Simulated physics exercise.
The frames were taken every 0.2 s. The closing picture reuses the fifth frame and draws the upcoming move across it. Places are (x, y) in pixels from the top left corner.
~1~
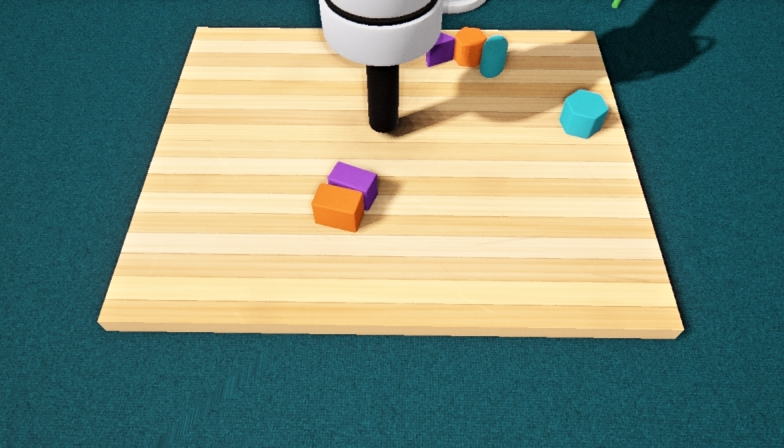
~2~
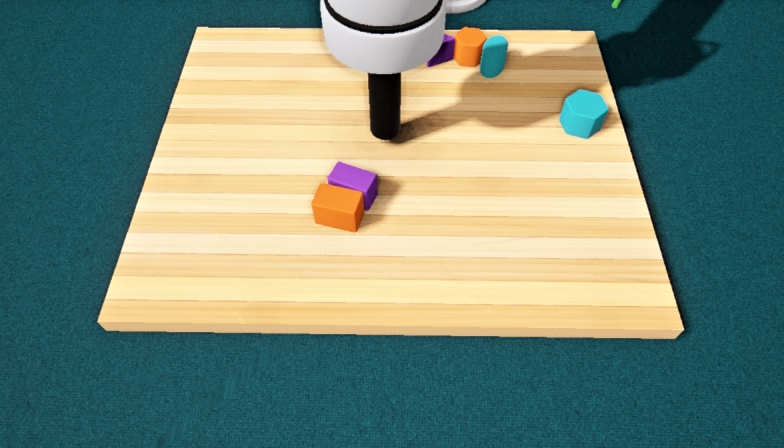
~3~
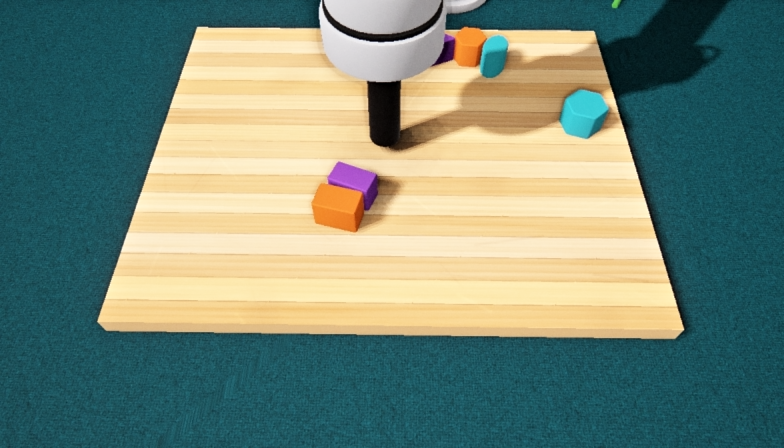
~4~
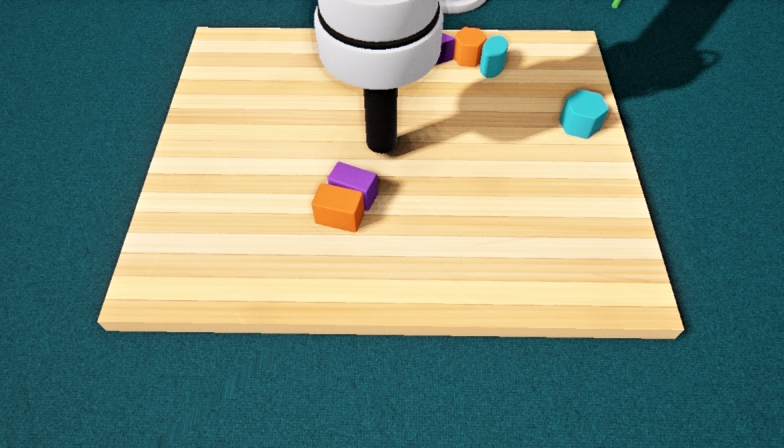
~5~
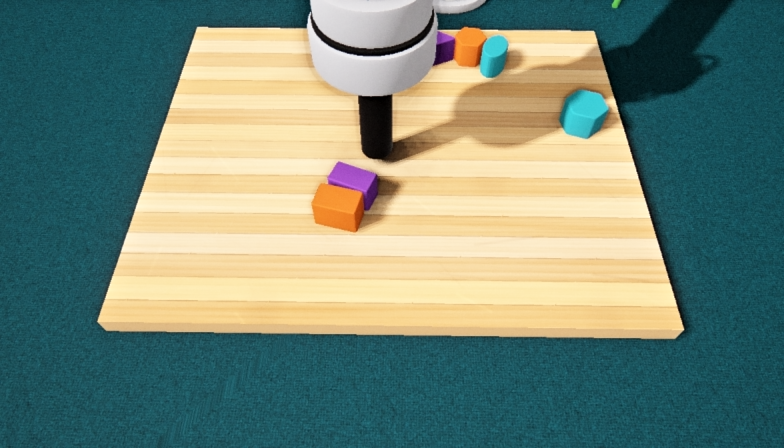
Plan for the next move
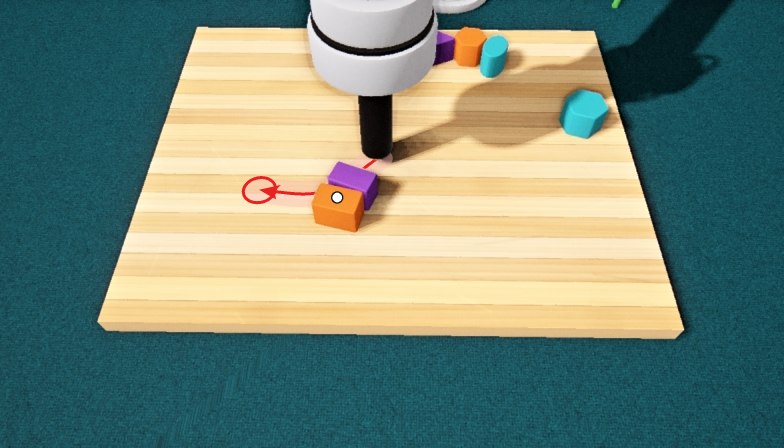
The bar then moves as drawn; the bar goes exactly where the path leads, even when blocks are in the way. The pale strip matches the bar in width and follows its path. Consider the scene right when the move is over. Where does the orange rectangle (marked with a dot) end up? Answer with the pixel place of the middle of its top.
Near (332, 216).
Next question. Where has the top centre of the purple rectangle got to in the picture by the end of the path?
Just about (330, 193).
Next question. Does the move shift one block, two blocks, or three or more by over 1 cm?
It's going to be two.
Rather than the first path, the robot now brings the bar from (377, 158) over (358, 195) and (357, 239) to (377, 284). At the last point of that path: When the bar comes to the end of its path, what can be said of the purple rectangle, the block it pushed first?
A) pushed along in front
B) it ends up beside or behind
B: It ends up beside or behind.
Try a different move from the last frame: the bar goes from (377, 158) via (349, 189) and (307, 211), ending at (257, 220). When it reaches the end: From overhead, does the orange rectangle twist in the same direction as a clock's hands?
The answer is no.
Drawn move, from (377, 158) over (345, 182) and (303, 194) to (259, 190); the dot is on the orange rectangle.
What follows on the original path. One third of the way, bar at (344, 173); orange rectangle at (335, 207), turned 10° anticlockwise; purple rectangle at (343, 185), turned 20° anticlockwise.
Two thirds of the way, bar at (301, 185); orange rectangle at (332, 216), turned 35° anticlockwise; purple rectangle at (330, 193), turned 40° anticlockwise.
At the end, bar at (257, 181); orange rectangle at (332, 216), turned 35° anticlockwise; purple rectangle at (330, 193), turned 40° anticlockwise.
